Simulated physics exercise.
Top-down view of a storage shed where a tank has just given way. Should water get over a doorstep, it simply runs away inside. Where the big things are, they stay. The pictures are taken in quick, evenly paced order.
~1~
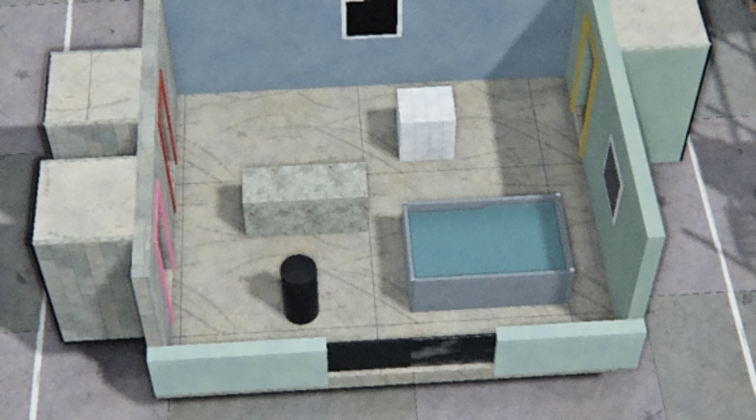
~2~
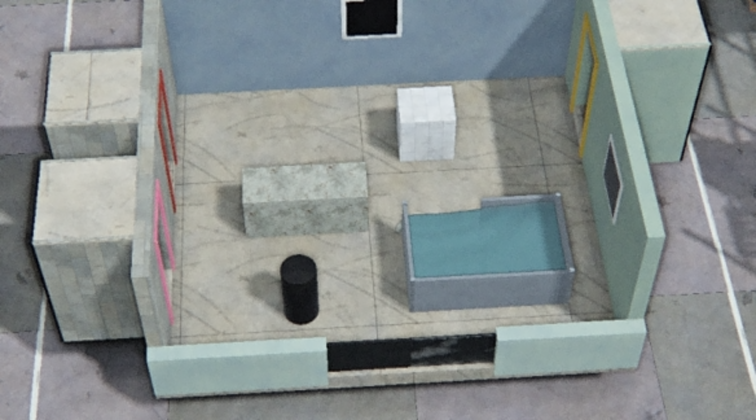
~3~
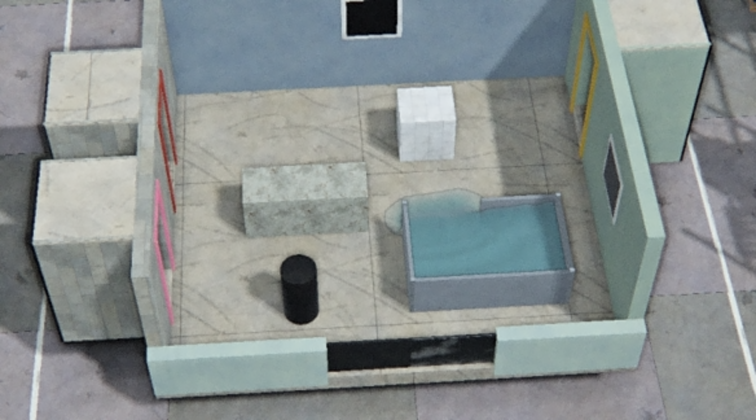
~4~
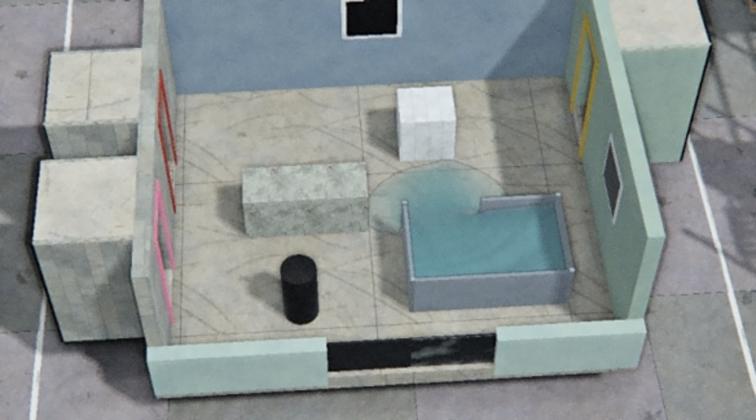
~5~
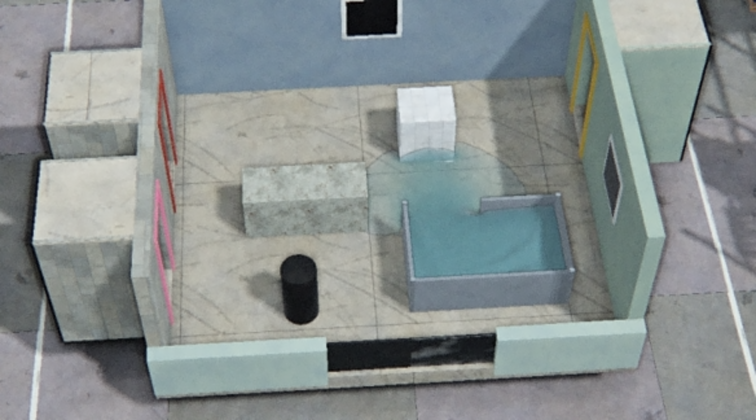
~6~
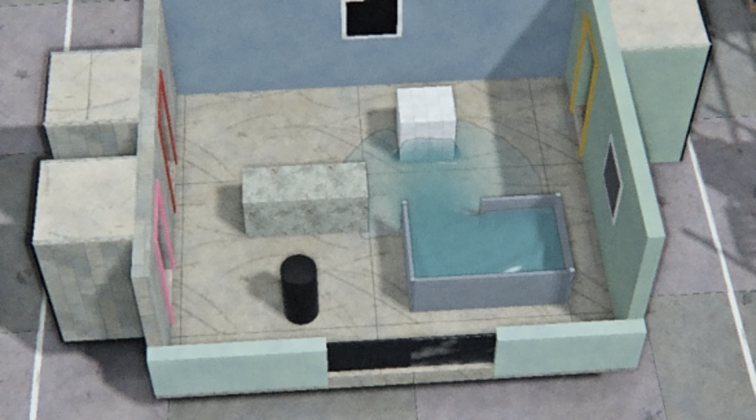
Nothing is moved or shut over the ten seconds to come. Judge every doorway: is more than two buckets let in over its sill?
Red door: Up to two buckets. Yellow door: Up to two buckets. Pink door: Up to two buckets.
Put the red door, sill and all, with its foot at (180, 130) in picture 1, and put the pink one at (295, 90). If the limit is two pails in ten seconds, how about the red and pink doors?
Lab note - red door overshoots, pink door overshoots.
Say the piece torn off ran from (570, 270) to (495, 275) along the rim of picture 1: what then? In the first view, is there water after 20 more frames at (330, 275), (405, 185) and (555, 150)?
In turn: Under water, not flooded, covered.
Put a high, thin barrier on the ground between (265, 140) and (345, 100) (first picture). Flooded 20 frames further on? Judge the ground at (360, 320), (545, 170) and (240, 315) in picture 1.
Listed order: Spared, swamped, spared.
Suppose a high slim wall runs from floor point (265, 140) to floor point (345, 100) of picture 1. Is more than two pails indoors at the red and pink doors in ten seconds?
Note: Red door rises above; pink door remains beneath.
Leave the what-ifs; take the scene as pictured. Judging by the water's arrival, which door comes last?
My pick is the pink door.
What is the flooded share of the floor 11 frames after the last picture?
I'd say 45 per cent.
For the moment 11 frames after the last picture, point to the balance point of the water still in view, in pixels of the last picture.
The water's centre sits above (434, 200).
A moment on, water covers 30 % of the floor; the red door not reached, the yellow door wet at the sill, nothing in, the pink door not reached.
Next, water covers 45 % of the floor; the red door not reached, the yellow door wet at the sill, nothing in, the pink door not reached.
Then, water covers 60 % of the floor; the red door wet at the sill, nothing in, the yellow door wet at the sill, nothing in, the pink door not reached.
Later, water covers 80 % of the floor; the red door under two buckets in, the yellow door under two buckets in, the pink door wet at the sill, nothing in.
In the end, water covers 100 % of the floor; the red door under two buckets in, the yellow door under two buckets in, the pink door wet at the sill, nothing in.
